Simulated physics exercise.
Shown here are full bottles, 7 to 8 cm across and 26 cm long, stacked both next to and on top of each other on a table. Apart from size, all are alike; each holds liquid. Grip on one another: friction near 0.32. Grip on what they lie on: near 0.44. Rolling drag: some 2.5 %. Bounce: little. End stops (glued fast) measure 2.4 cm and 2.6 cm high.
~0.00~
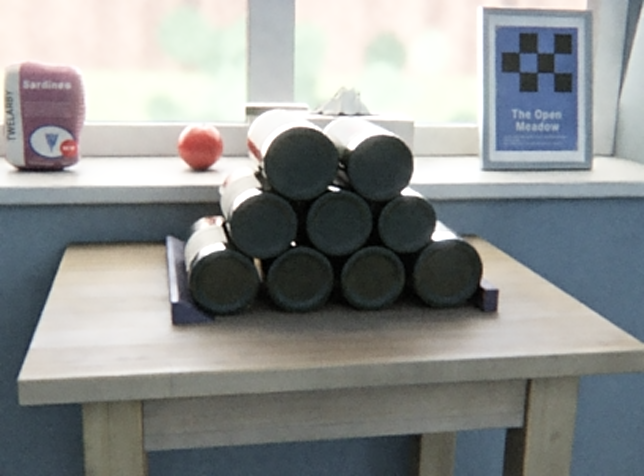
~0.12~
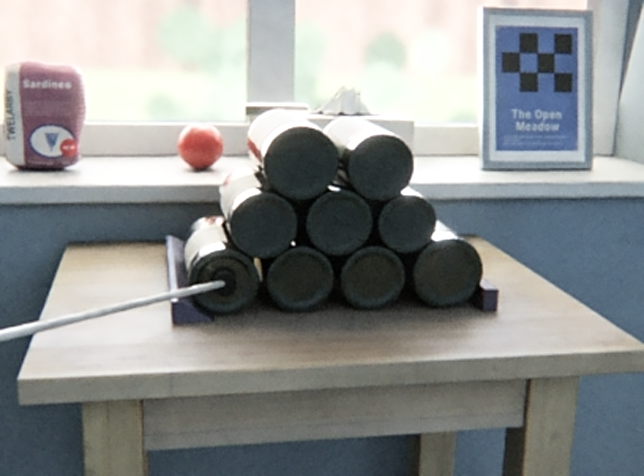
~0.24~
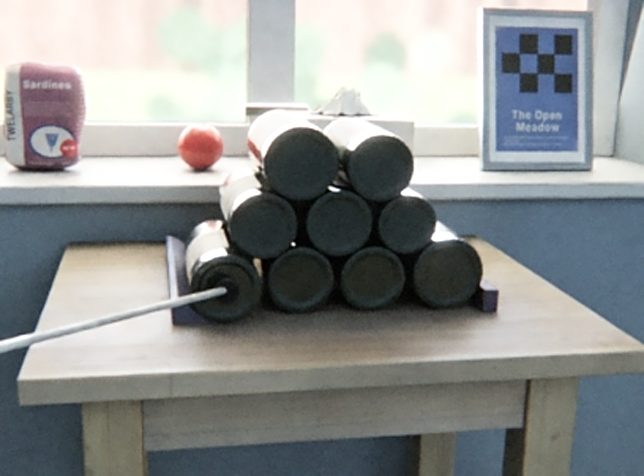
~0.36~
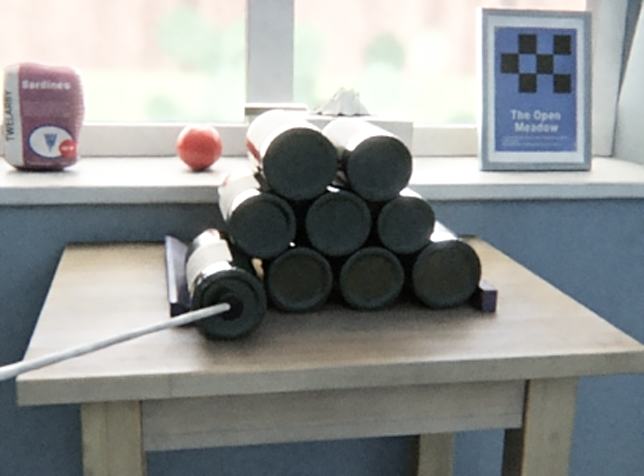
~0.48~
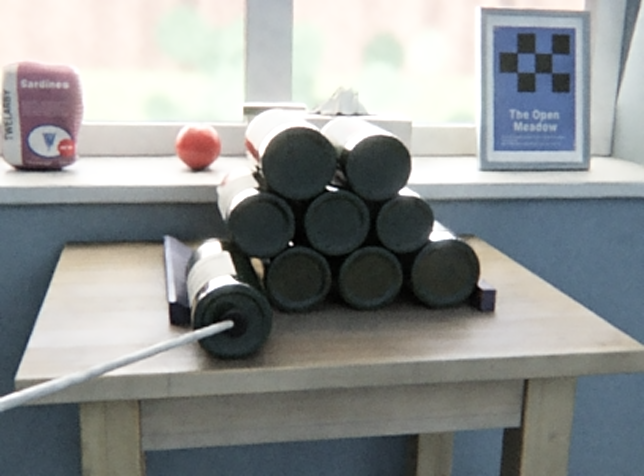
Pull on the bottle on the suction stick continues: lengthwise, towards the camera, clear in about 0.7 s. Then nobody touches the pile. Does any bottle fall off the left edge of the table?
Yes.
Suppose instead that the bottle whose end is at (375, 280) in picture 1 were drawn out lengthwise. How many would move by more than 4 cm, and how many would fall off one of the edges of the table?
The counts come to 0 and 0.
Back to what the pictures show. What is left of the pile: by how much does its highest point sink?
Roughly 1 cm lower.
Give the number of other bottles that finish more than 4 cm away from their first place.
Count: 2.
After 0.88 s, 0 now displaced over 4 cm; not one off the edges of the table; the one last seen at (300, 164) 1 cm left and 0.8 cm down.
After 1.03 s, 2 now displaced over 4 cm; not one off the edges of the table; the one last seen at (300, 164) 6 cm left and 5 cm down.
After 1.12 s, 2 now displaced over 4 cm; not one off the edges of the table; the one last seen at (300, 164) 8 cm left and 5 cm down.
After 1.41 s, 2 now displaced over 4 cm; not one off the edges of the table; the one last seen at (300, 164) 23 cm left and 12 cm down.
All still by 1.7 s, 2 moved over 4 cm; 1 off the left edge of the table; the one last seen at (300, 164) fallen off to the left; top of the pile 19 cm high, from 20 cm.
